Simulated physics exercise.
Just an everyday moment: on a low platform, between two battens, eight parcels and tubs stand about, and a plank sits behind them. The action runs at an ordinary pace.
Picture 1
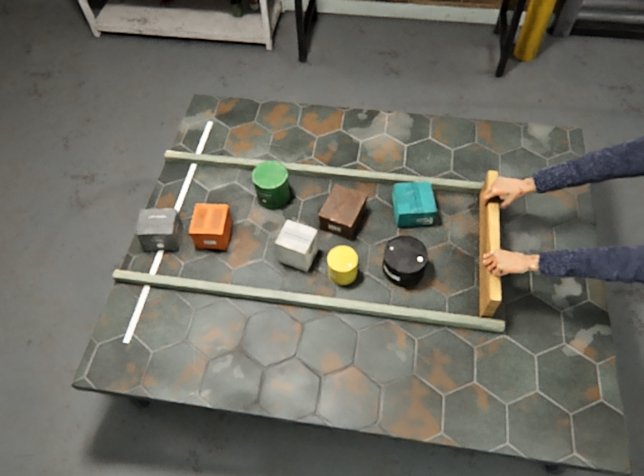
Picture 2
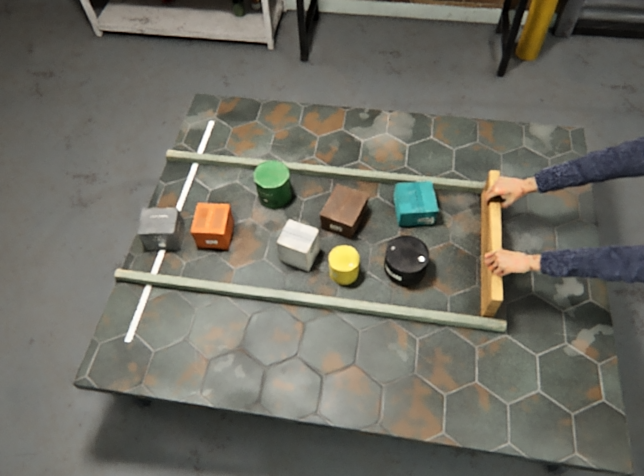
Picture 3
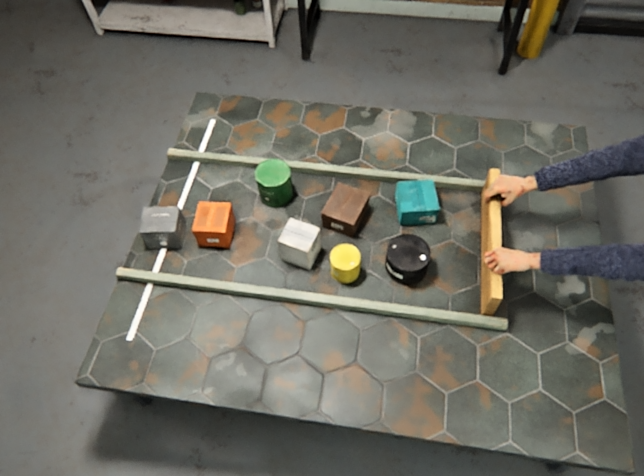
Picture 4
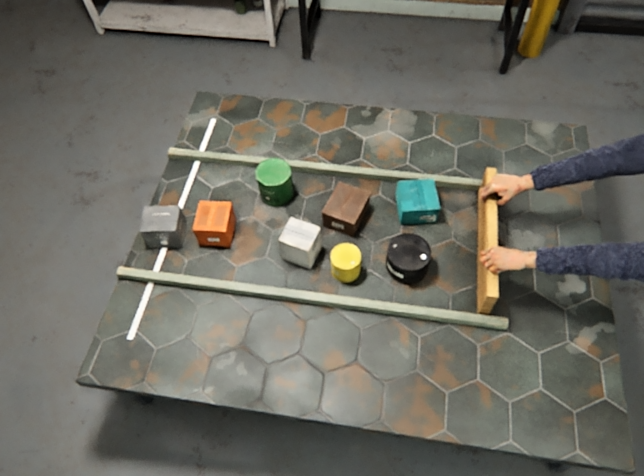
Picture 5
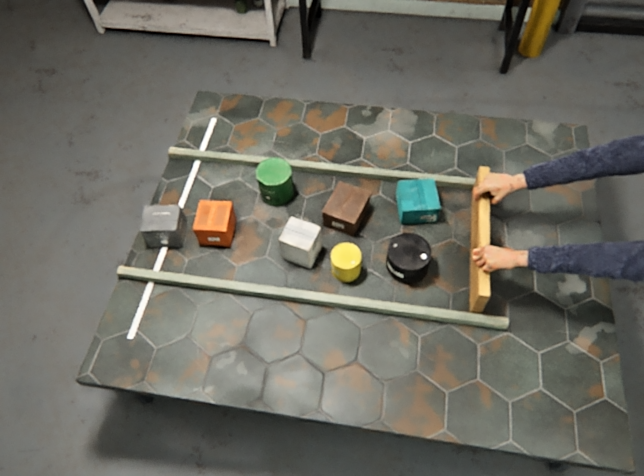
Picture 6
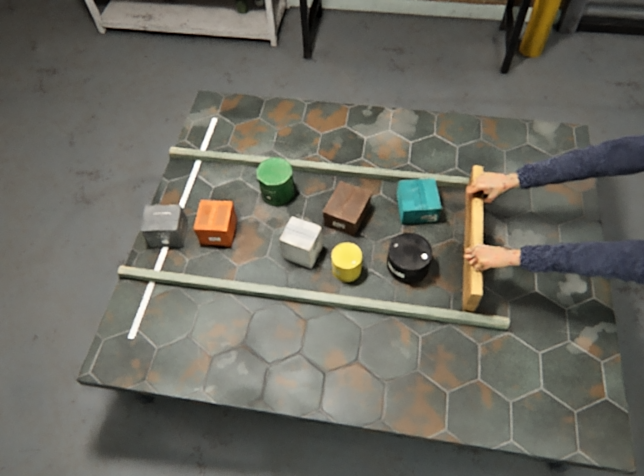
On a low tiled platform, eight boxes and round tubs stand still between two battens, one grey box over a white tape line, while two hands at the right hold a wooden plank upright, then slide it slightly left.
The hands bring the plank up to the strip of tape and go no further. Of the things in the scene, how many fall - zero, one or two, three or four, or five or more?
At least five drop.
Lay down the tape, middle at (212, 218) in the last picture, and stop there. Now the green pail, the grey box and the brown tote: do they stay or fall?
Looking at each in turn, the green pail is still there, the grey box is gone, and the brown tote is still there.
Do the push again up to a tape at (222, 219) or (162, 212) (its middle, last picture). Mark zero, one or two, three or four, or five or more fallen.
Taking the two places as listed: One to two, then five or over.
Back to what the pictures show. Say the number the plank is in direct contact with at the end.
The count is 3.
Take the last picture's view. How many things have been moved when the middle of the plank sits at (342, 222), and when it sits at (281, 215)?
Tally: First 5; then 7.
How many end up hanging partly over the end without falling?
That adds up to 2.
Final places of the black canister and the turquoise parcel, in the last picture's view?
Middles: Around (149, 222) and around (174, 169).
Early on, none off yet; grey box at rest near (166, 226); orange tote at rest near (217, 224); green pail at rest near (276, 182).
A while later, none off yet; grey box moving near (162, 227); orange tote travelled a little near (200, 227); green pail travelled about its own width near (230, 170).
Finally, the number that fall off is five or more; lost, brown tote, white parcel, green pail, orange tote and grey box.
